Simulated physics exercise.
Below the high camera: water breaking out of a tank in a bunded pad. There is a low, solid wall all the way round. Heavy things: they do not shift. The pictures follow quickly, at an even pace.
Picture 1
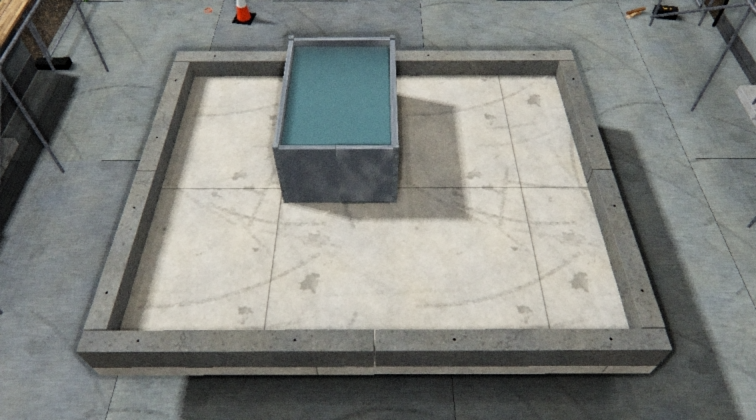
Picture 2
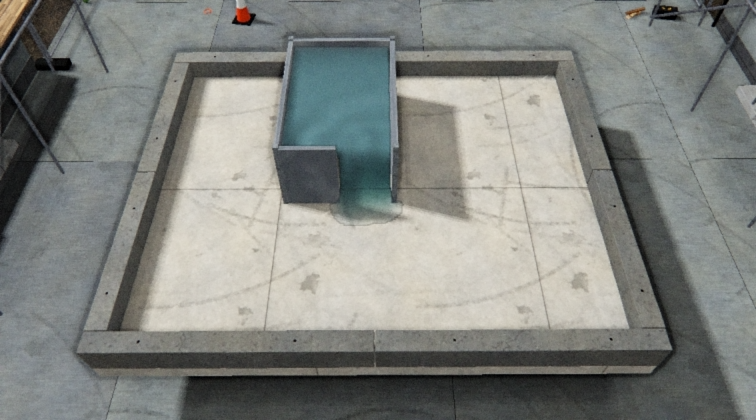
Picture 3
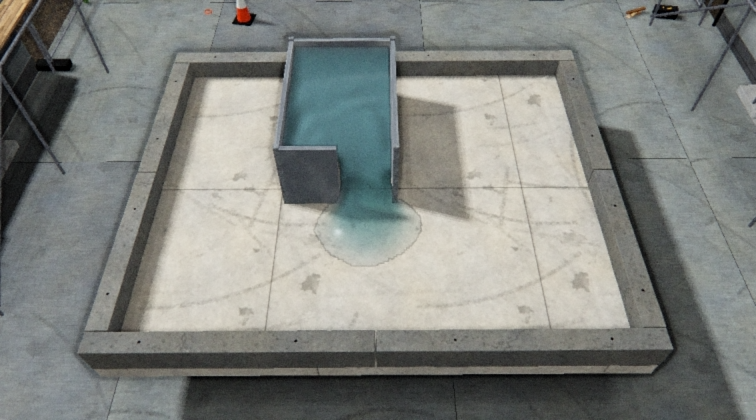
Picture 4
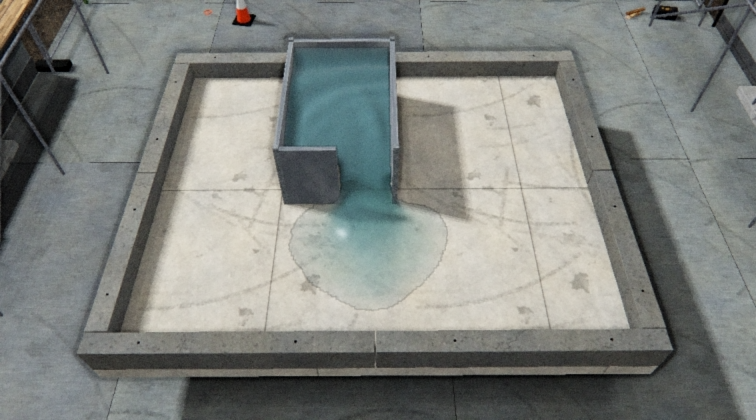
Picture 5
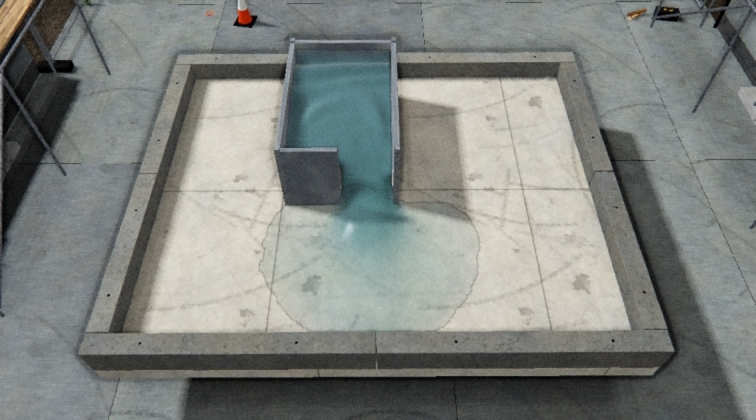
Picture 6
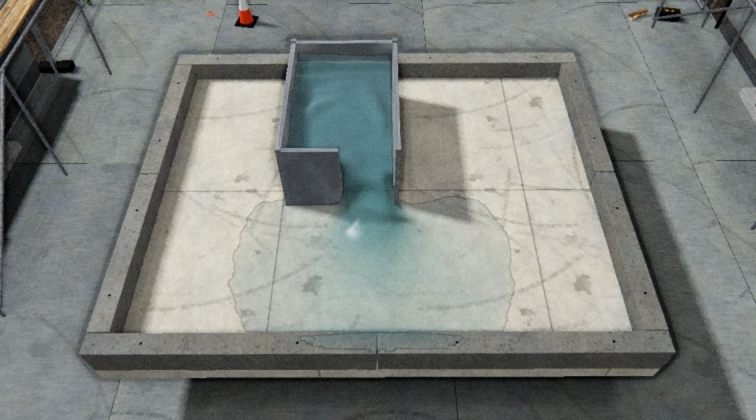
On a grey paved yard seen from high above, a low grey concrete wall encloses a pale rectangular pad. An open grey tank of blue-green water stands at the pad's upper middle, with an orange cone beyond the wall and metal railings at both sides. The tank's front opens at the right, and water pours out, fanning across the pad to the near wall while the view barely shifts.
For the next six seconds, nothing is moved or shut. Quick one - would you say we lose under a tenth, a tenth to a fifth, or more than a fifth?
We lose under a tenth.
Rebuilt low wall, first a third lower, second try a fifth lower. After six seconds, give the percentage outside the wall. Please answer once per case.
I'd put the first at around 18 percent and the second at around 10 percent.
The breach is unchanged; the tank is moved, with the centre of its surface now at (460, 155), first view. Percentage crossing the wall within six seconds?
About 18 per cent.
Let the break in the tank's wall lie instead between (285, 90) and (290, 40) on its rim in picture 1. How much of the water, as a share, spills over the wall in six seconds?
Some 16 in a hundred.
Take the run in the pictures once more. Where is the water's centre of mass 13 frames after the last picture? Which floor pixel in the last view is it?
It is around (363, 211).
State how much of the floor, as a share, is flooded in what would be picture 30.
It comes to 95 per cent.
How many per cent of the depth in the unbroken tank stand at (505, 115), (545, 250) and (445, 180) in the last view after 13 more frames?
Readings in sequence: 0, 6, 0 percent.
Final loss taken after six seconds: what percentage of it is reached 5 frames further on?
Around 20 percent.
A moment on, water covers 30 % of the floor; the low wall has let 0 % over.
Next, water covers 35 % of the floor; the low wall has let 1 % over.
Then, water covers 40 % of the floor; the low wall has let 4 % over.
Later, water covers 80 % of the floor; the low wall has let 5 % over.
In the end, water covers 85 % of the floor; the low wall has let 5 % over.
